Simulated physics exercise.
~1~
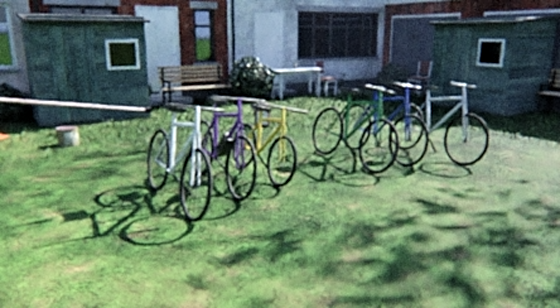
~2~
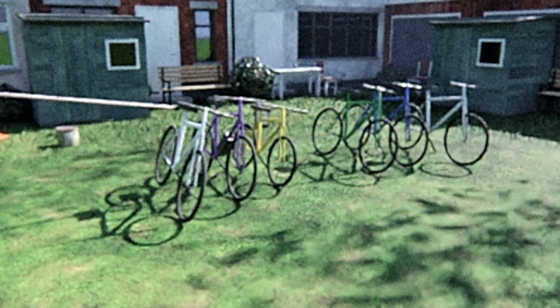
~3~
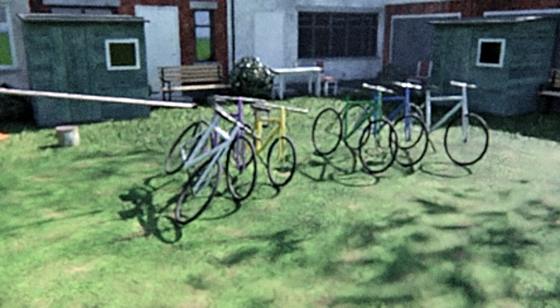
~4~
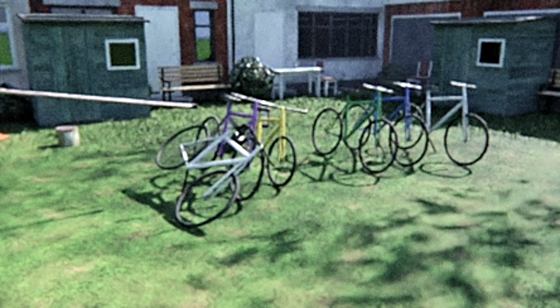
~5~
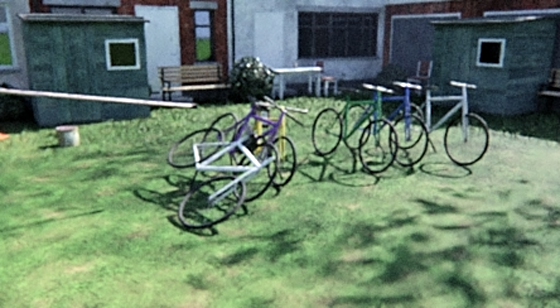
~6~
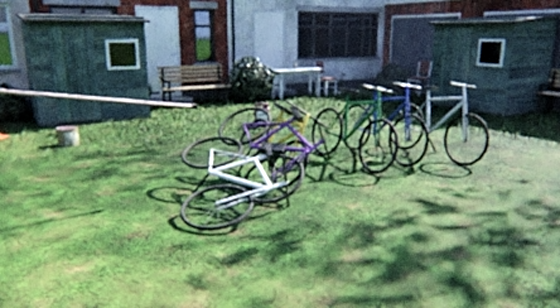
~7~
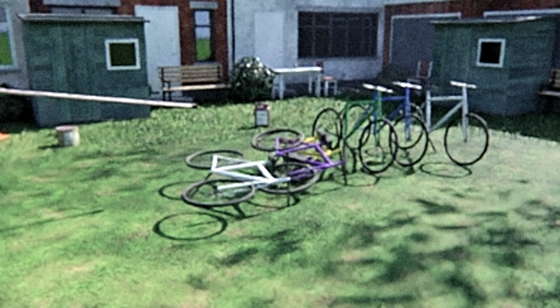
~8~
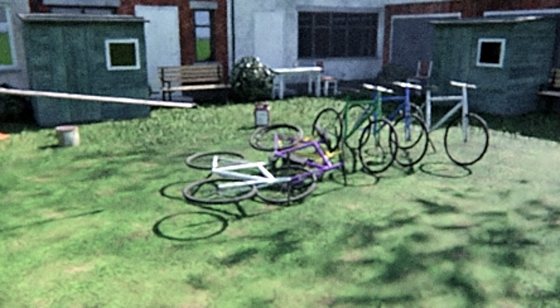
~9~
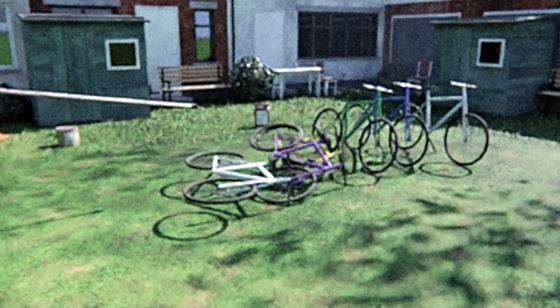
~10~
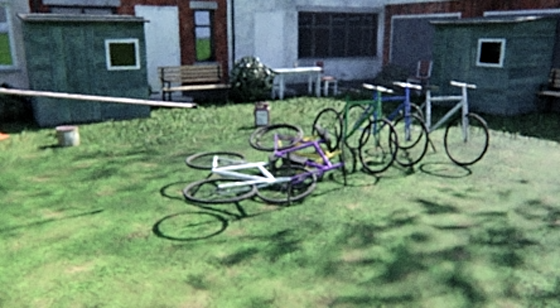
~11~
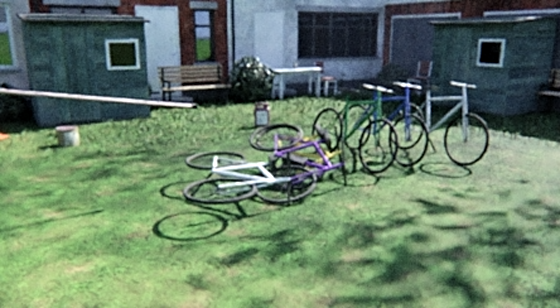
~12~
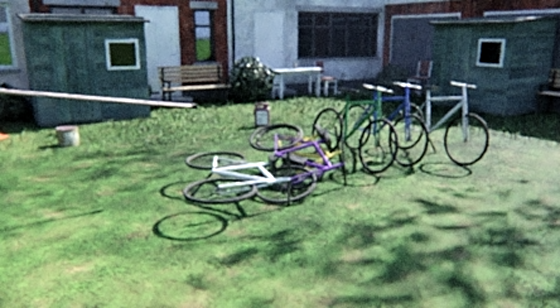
On a sunlit lawn in front of a brick building, between two small green sheds, six bicycles stand upright in a loose row. A long pale pole at the left slides a little to the right, and the nearest bicycle, a white one, begins to tip to the right. It leans into the purple bicycle, which tilts over in turn and takes the yellow one beyond it. All three drop into a tangled heap on the grass and lie still. The green, blue and white bicycles at the right stay standing, unmoved to the end.
